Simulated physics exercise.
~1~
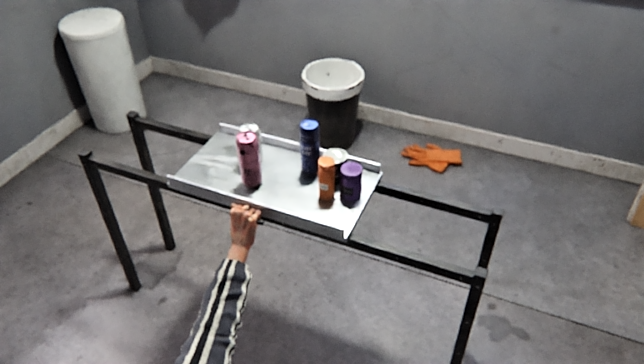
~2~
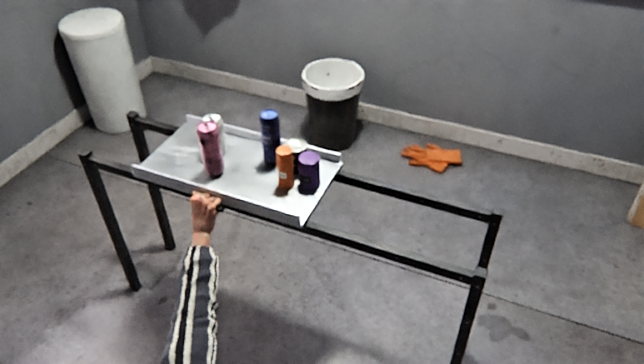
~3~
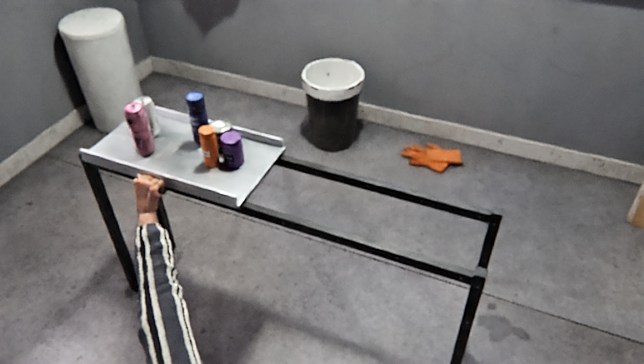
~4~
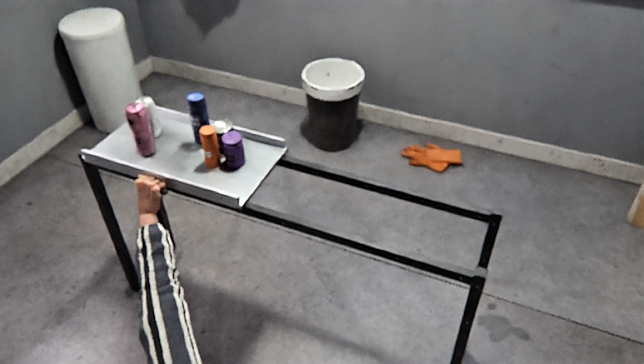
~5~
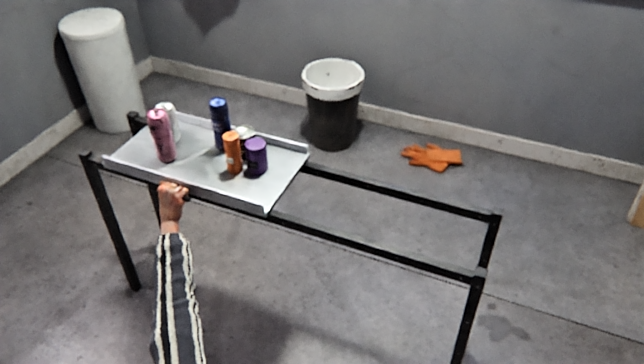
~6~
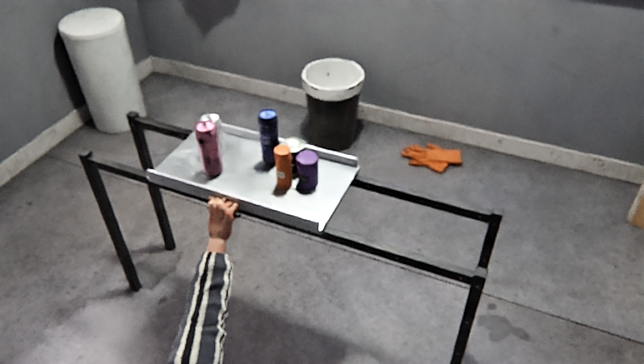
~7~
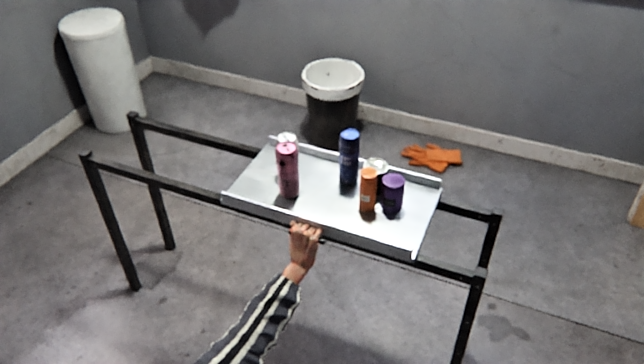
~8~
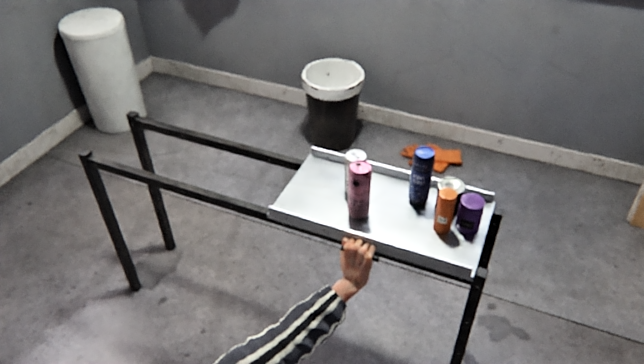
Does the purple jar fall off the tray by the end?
No, the purple jar stays on the tray and is still standing upright near its right side when the tray reaches the right end of the frame.
